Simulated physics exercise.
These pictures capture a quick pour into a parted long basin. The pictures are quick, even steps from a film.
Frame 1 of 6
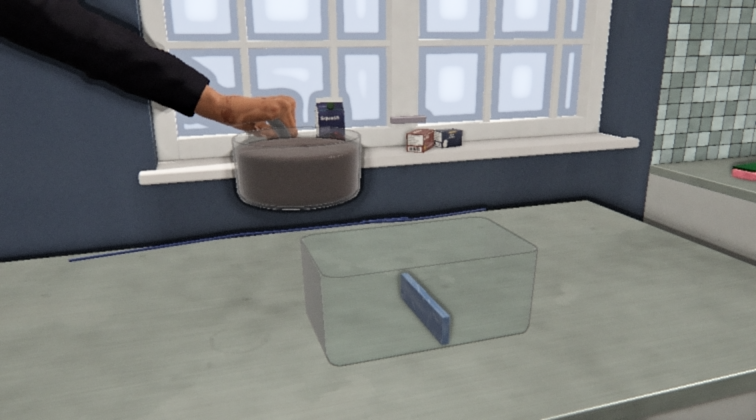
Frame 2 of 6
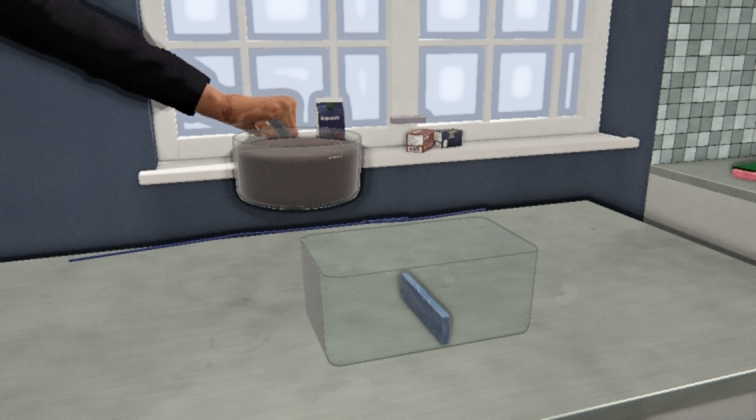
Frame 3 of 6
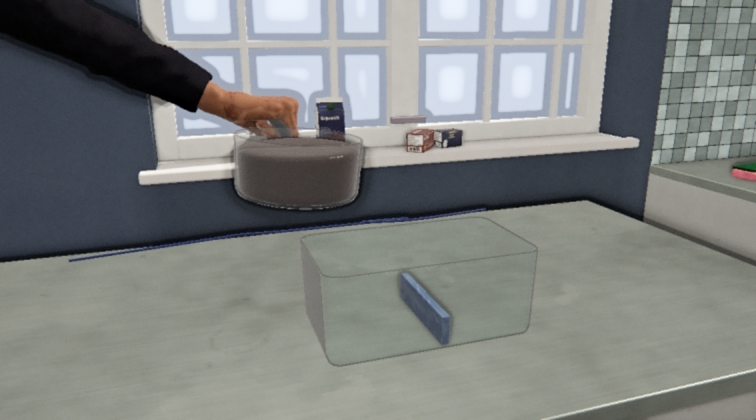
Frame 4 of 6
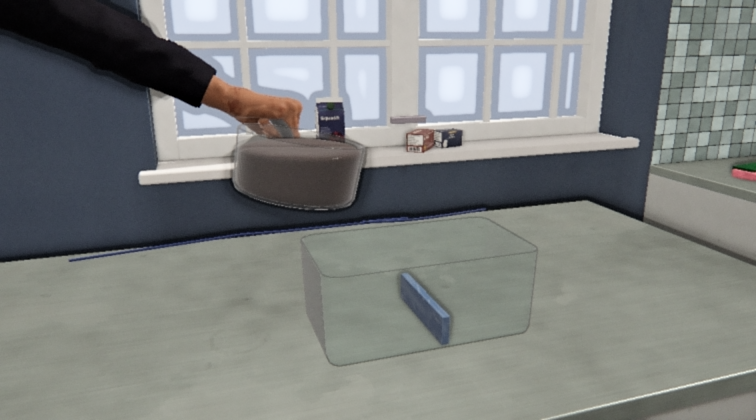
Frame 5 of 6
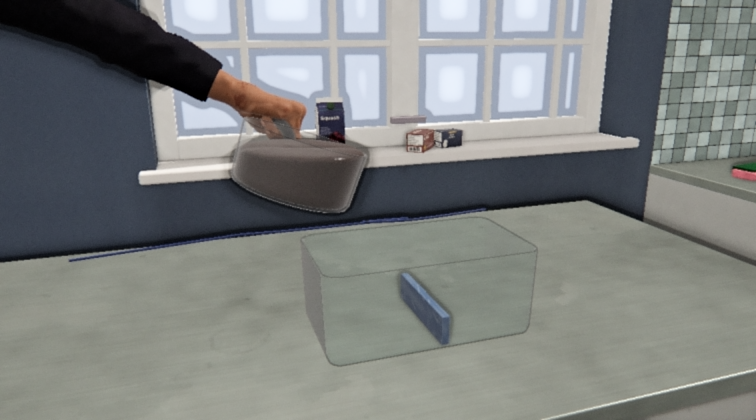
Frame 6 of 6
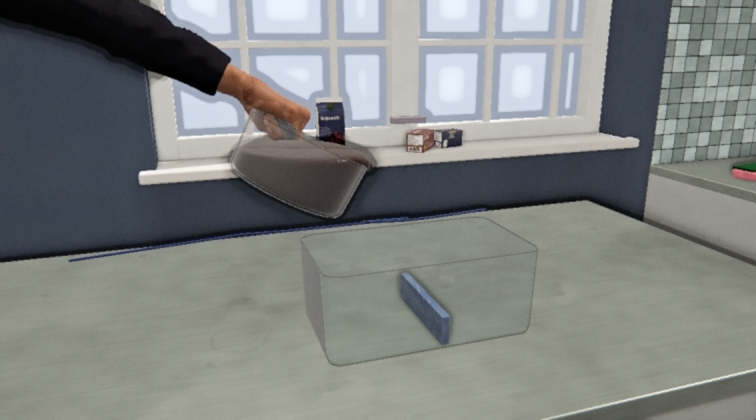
A hand holding a round, clear container of dark coffee keeps it nearly level at first, then tilts it steadily to the right above a counter, where a clear rectangular basin with a blue divider sits still.
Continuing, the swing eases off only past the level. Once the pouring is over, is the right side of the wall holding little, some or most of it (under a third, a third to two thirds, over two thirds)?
It holds little.
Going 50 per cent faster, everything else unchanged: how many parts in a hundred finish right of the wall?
Share on the right: Some 15 percent.
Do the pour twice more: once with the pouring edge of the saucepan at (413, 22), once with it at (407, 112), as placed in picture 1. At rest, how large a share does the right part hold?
In turn 75 and 75 in a hundred.
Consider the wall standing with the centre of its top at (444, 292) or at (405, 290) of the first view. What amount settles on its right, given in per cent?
About 10 % for the first and about 40 % for the second.
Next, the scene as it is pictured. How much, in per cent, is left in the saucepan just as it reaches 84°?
It still holds around 35 per cent there.
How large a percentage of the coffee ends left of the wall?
Some 85 per cent.
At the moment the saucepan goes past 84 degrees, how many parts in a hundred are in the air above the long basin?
Close to 35 in a hundred.
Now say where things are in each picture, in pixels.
It leans 0°; its right rim is at (357, 134); the coffee meets the walls at (236, 152) and (355, 144); the long basin's rim runs from (311, 257) to (510, 233); the wall's top is at (423, 294), in the first picture.
It leans 1°; its right rim is at (358, 135); the coffee meets the walls at (236, 151) and (355, 145), in the second picture.
It leans 5°; its right rim is at (360, 139); the coffee meets the walls at (237, 150) and (356, 146), in the third picture.
It leans 11°; its right rim is at (361, 146); the coffee meets the walls at (238, 149) and (358, 147), in the fourth picture.
It leans 19°; its right rim is at (363, 155); the coffee meets the walls at (238, 150) and (361, 149), in the fifth picture.
It leans 29°; its right rim is at (363, 166); the coffee meets the walls at (236, 150) and (362, 157); 3 per cent is over the edge, in the sixth picture.
A moment on, the saucepan is tipped on its side and 33 per cent is still to pour, 29 is left of the wall and 2 right of it.
Next, the saucepan is tipped on its side and 9 per cent is still to pour, 79 is left of the wall and 7 right of it.
Then the saucepan is tipped on its side and 2 per cent is still to pour, 84 is left of the wall and 11 right of it.
Later the saucepan is tipped on its side and 0 per cent is still to pour, 82 is left of the wall and 15 right of it.
Finally, 83 per cent lies left of the wall, 16 right of it and 2 outside.
